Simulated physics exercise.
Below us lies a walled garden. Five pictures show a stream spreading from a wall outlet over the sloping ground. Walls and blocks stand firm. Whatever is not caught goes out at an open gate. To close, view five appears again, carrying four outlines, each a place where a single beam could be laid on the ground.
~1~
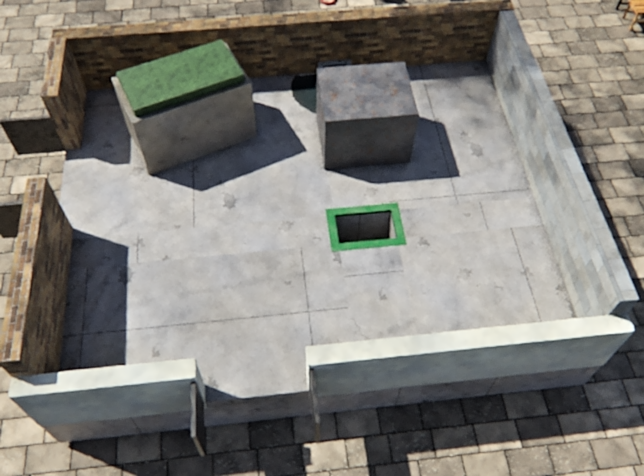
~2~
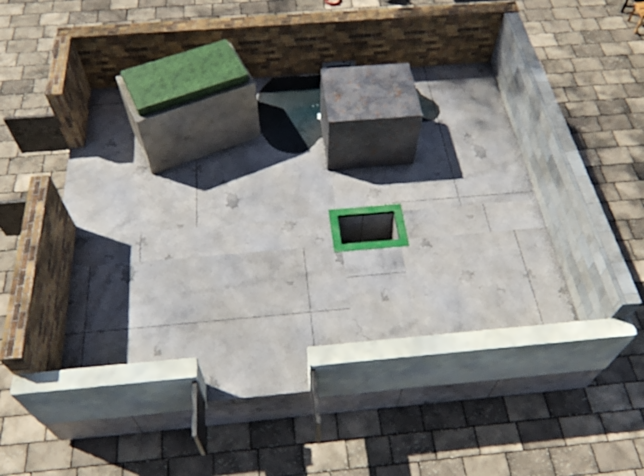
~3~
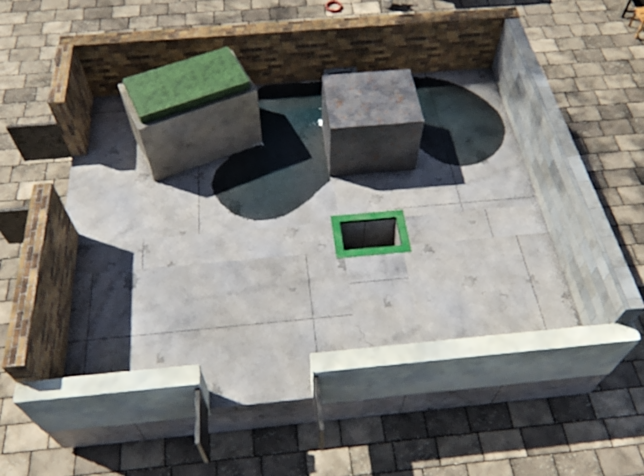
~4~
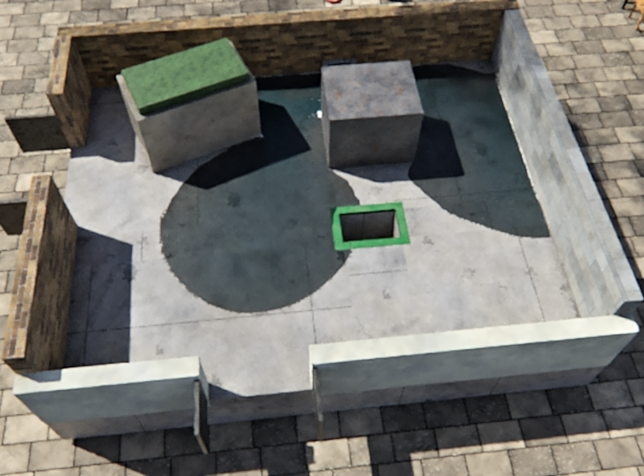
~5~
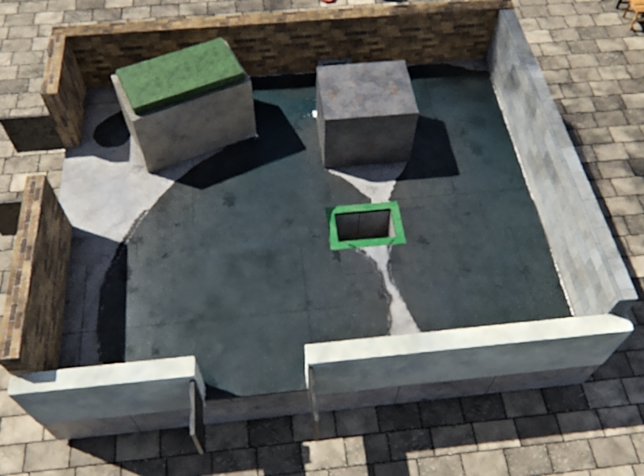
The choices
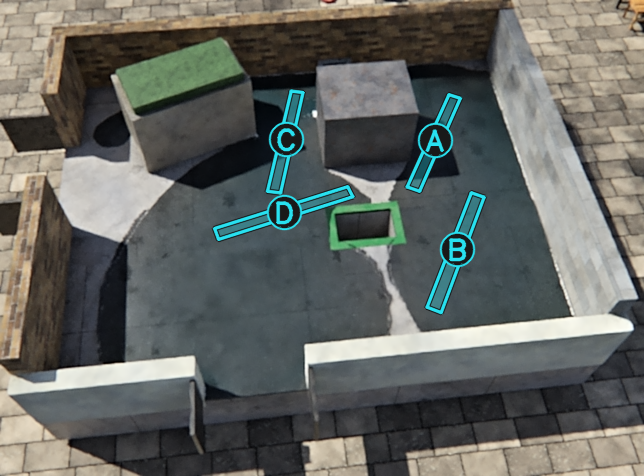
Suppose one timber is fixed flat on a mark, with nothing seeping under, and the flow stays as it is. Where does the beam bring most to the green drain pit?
Place A does it best.
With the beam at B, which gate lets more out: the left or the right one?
The right gate.
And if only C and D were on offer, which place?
C it is.
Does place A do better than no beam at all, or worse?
Place A is better.
In cyan, A from (413, 189) to (454, 96); B from (434, 309) to (477, 194); C from (274, 192) to (297, 91); D from (216, 233) to (350, 191).
Choosing A, about 20 % of the stream goes into the green drain pit, about 75 % out by the gates.
Choosing B, about 9 % of the stream goes into the green drain pit, about 88 % out by the gates.
Choosing C, about 10 % of the stream goes into the green drain pit, about 87 % out by the gates.
Choosing D, about 5 % of the stream goes into the green drain pit, about 91 % out by the gates.
